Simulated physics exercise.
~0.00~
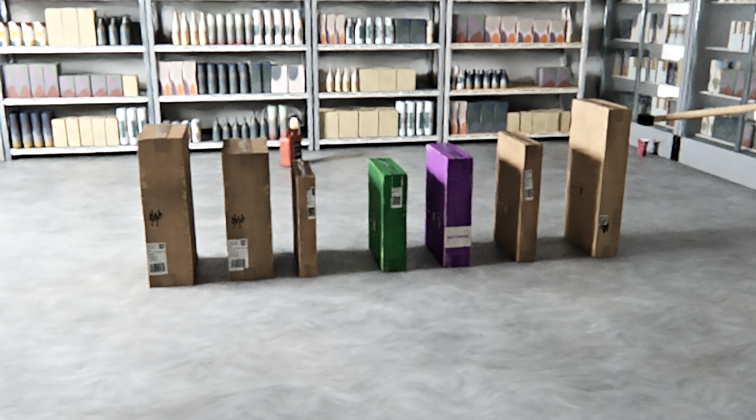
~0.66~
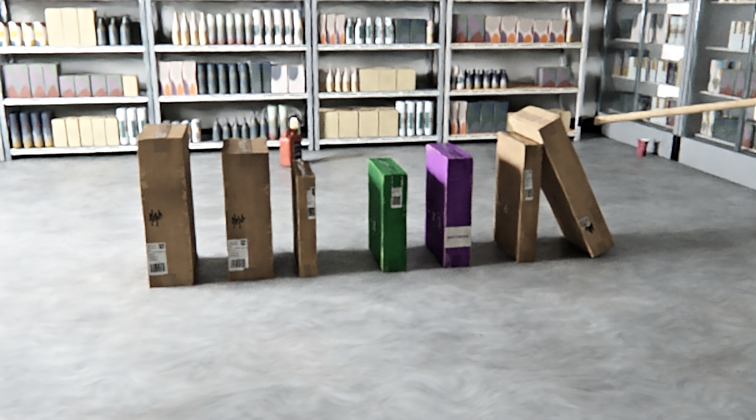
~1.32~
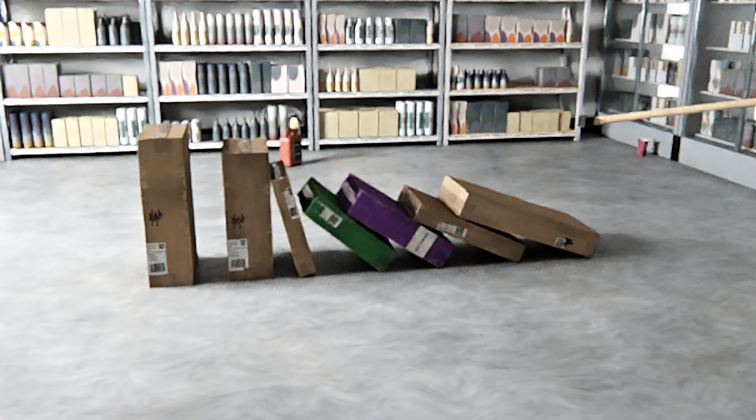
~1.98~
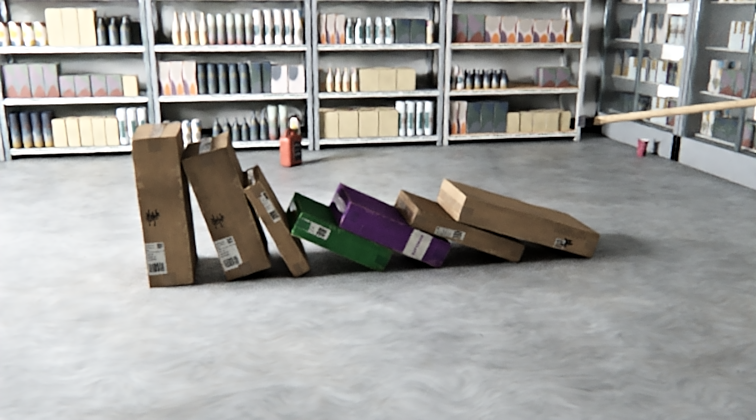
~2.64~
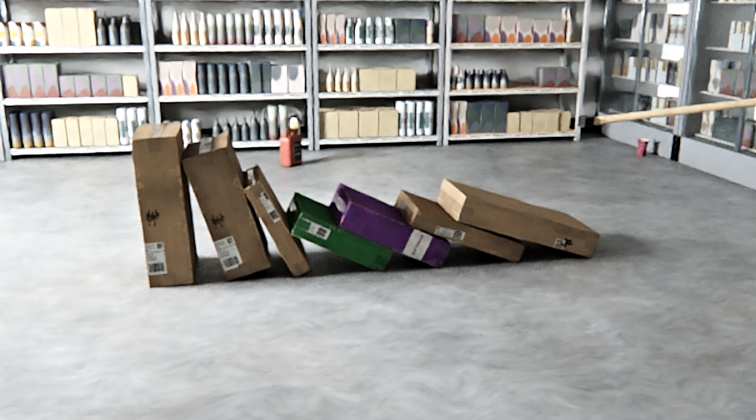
Row of upright cartons toppling leftward after a pole tips the rightmost, green and purple ones falling, the last two staying up.
